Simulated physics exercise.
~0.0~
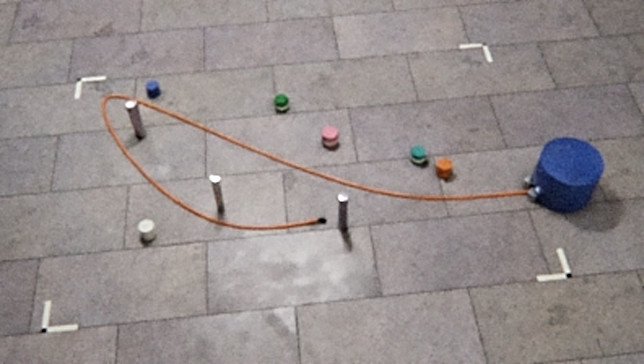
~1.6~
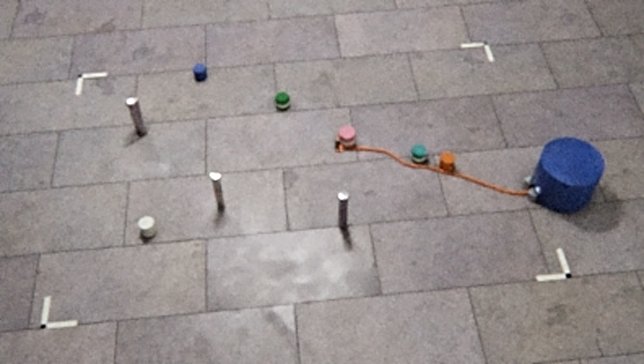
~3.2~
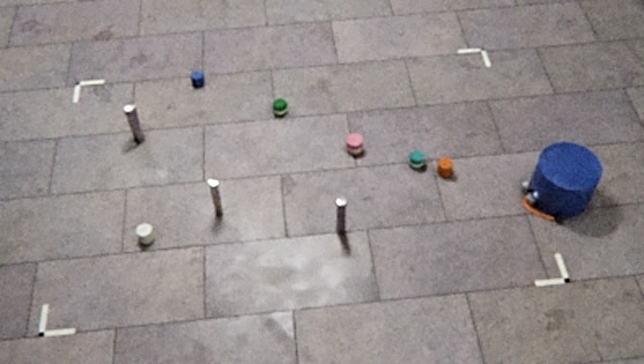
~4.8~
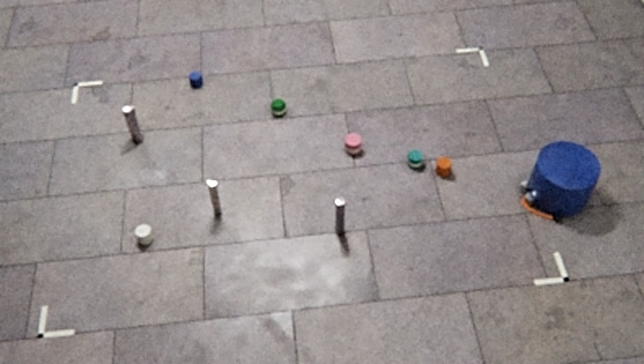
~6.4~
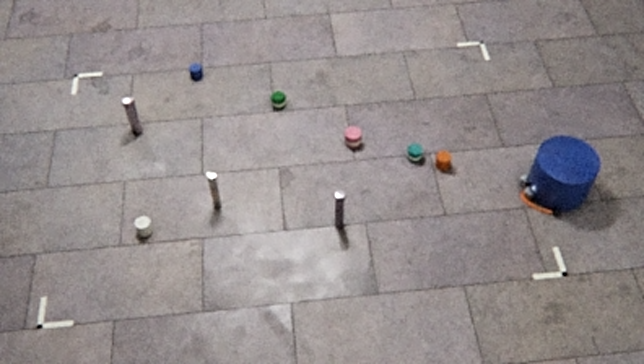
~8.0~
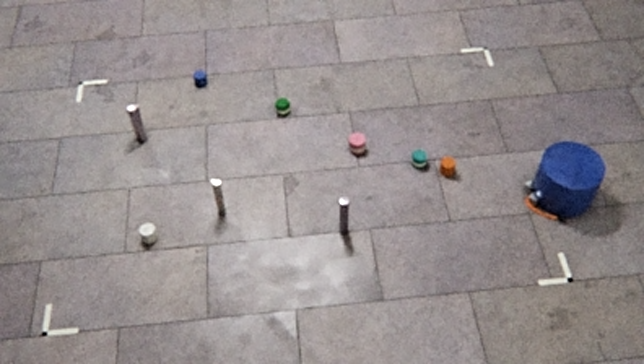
At the start, an orange lead runs left from a blue drum, loops around the far-left metal post, and comes back past the middle post to end near the right one, with six small containers scattered about the paved floor. The lead is drawn in toward the drum, and the blue tub ends up a short way to the right. Its end reaches the pink tin, which shifts slightly right, while the orange tub barely moves. The lead then draws in until only a short piece shows beside the drum. It stays there, with the posts standing and the containers still.
